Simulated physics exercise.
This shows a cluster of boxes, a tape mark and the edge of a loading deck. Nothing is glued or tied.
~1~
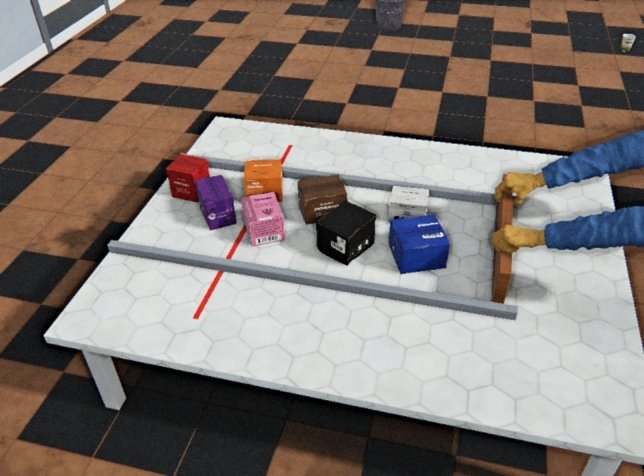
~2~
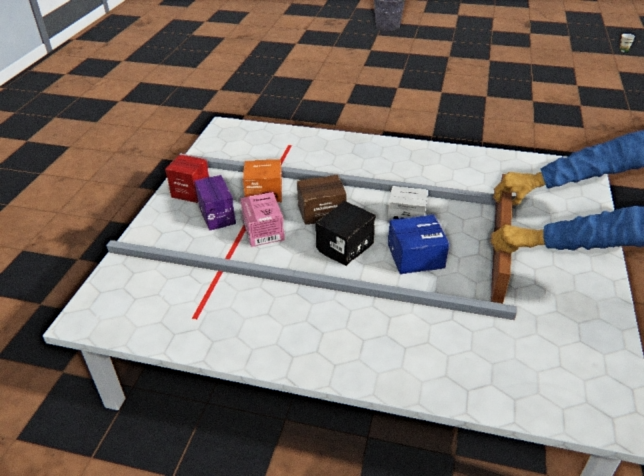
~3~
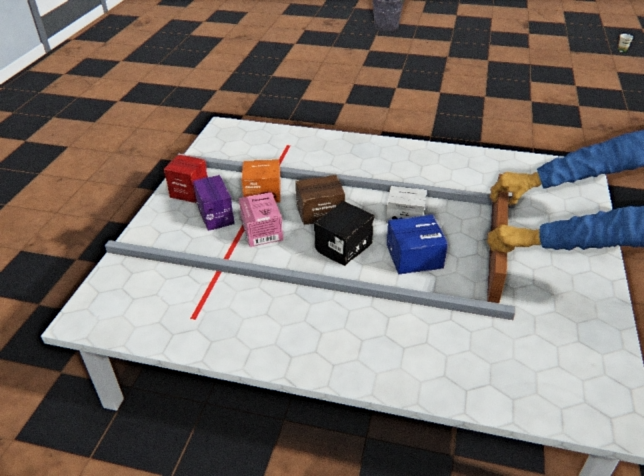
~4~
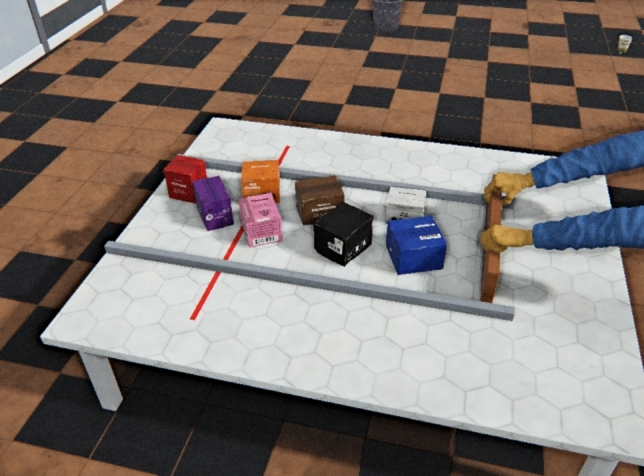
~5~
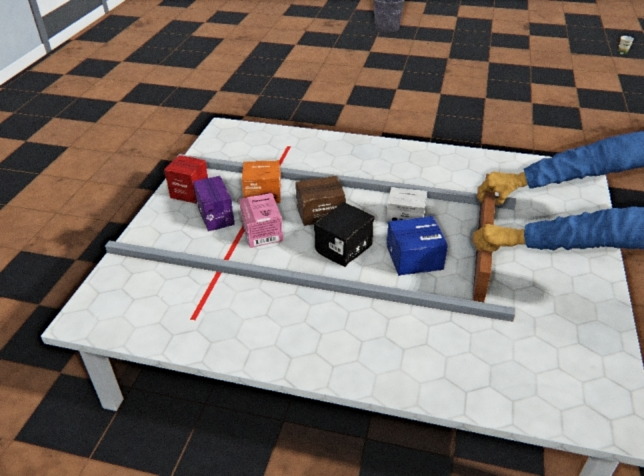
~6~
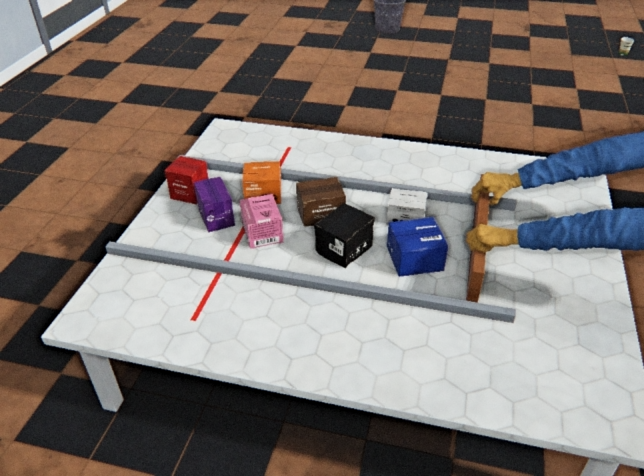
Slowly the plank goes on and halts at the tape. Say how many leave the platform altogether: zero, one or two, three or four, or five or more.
The number that fall off is one or two.
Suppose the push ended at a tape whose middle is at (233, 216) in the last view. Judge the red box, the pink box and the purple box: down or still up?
The red box drops off, the pink box is lost, the purple box goes over.
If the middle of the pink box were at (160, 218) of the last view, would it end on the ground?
It survives.
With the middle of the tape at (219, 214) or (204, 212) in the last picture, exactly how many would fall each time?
The counts: 4 and 4.
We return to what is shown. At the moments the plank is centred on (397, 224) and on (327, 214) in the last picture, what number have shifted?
By then 3, and 7.
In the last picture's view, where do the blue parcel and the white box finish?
About (223, 212), and the other about (245, 185).
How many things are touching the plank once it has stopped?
That makes 2.
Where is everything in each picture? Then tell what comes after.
The first picture shows red box (190, 178); purple box (216, 202); orange box (264, 181); plank (503, 236); tape (251, 217).
The second picture shows purple box (215, 202); blue parcel (417, 244).
The third picture shows orange box (262, 181); brown box (320, 200).
The fourth picture shows red box (187, 179); pink box (260, 220).
The fifth picture shows purple box (214, 203); plank (485, 235).
The sixth picture shows red box (188, 180); purple box (214, 204); orange box (263, 183); plank (479, 236); tape (250, 219).
Soon after, none off yet; red box at rest near (188, 180); purple box at rest near (214, 204); orange box at rest near (263, 183).
After that, none off yet; red box at rest near (188, 179); purple box displaced a little near (193, 204); orange box displaced about its own width near (240, 178).
In the end, the number that fall off is one or two; gone, purple box and red box.
